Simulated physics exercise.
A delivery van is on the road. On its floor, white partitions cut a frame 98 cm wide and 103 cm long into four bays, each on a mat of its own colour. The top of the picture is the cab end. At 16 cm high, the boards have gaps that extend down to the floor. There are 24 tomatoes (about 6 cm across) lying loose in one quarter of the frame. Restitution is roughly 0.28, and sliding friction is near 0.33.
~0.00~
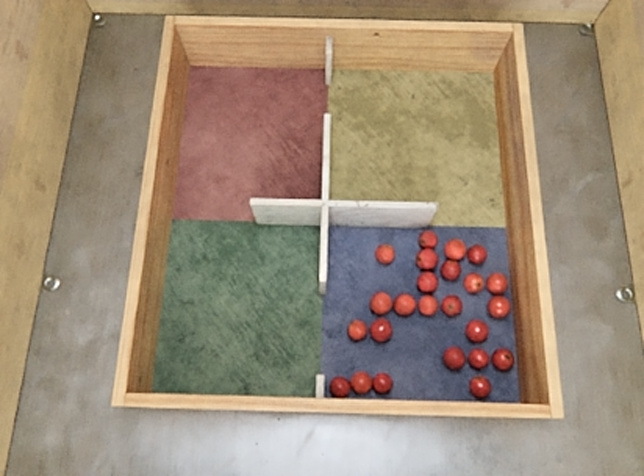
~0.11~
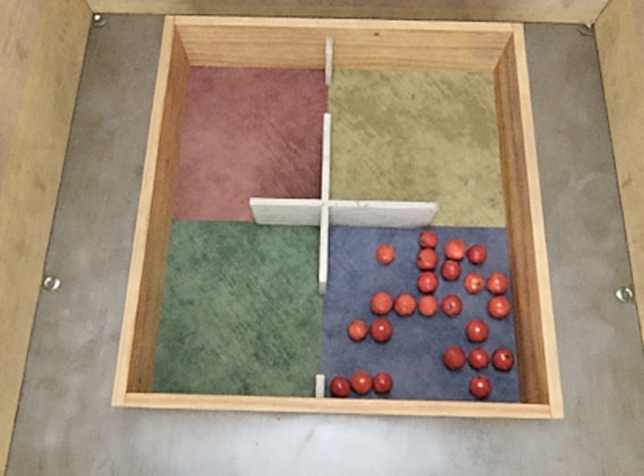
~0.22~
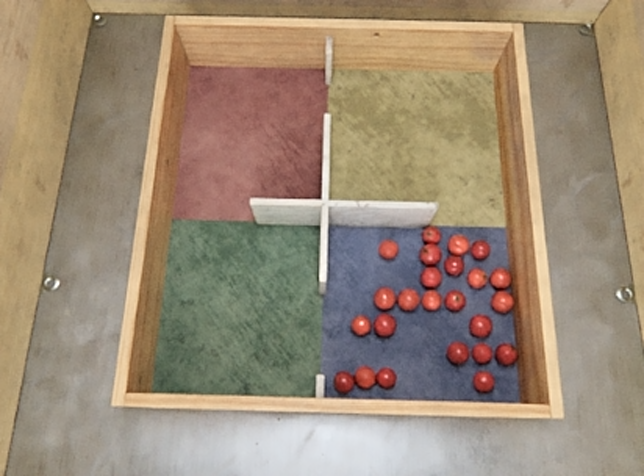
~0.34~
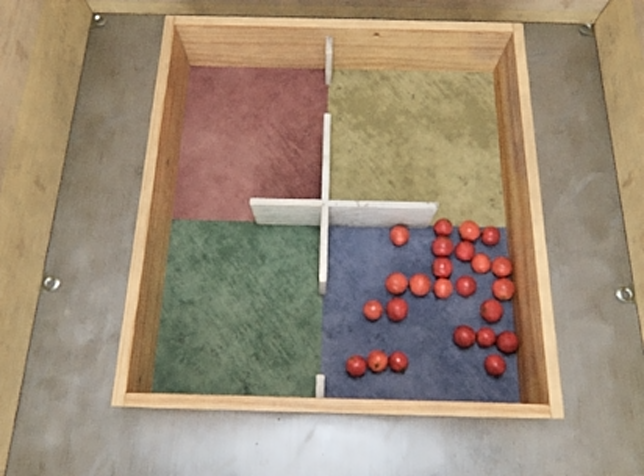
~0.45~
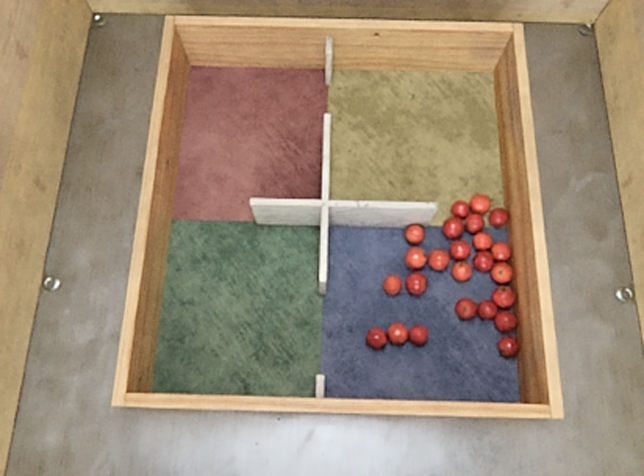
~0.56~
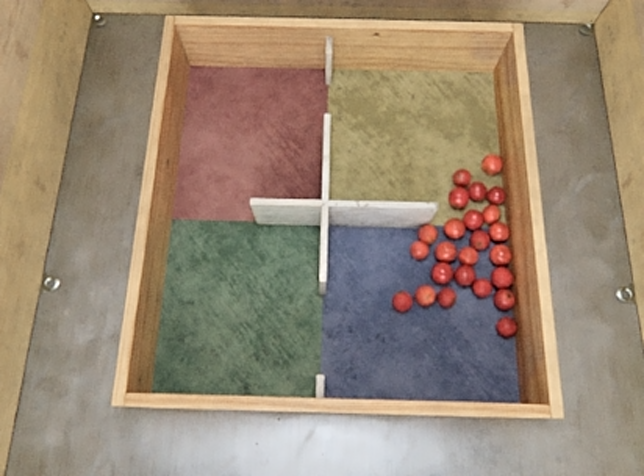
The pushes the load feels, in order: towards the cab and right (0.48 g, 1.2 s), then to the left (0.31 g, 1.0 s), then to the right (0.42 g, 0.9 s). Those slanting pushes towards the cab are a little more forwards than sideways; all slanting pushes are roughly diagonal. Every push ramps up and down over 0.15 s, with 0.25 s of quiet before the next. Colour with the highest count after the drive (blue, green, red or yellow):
Yellow mat.
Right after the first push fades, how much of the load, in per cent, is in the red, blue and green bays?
At that point the split is red 0, blue 0, green 0 per cent.
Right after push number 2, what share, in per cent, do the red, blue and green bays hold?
By that time it's red at 50 percent, blue at 0 percent and green at 0 percent.
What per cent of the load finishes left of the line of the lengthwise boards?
Share: About 20 in a hundred.
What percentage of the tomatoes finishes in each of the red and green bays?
The red bay holds 20 per cent and the green bay 0 per cent.
After push 1 (1.44 s), 1 in the blue bay and 23 in the yellow bay.
After push 2 (2.69 s), 11 in the red bay, 1 in the blue bay and 12 in the yellow bay.
After push 3 (3.84 s), 4 in the red bay, 1 in the blue bay, 1 in the green bay and 18 in the yellow bay.
Outcome (at 4.24 s), 4 in the red bay, 1 in the blue bay, 1 in the green bay and 18 in the yellow bay.
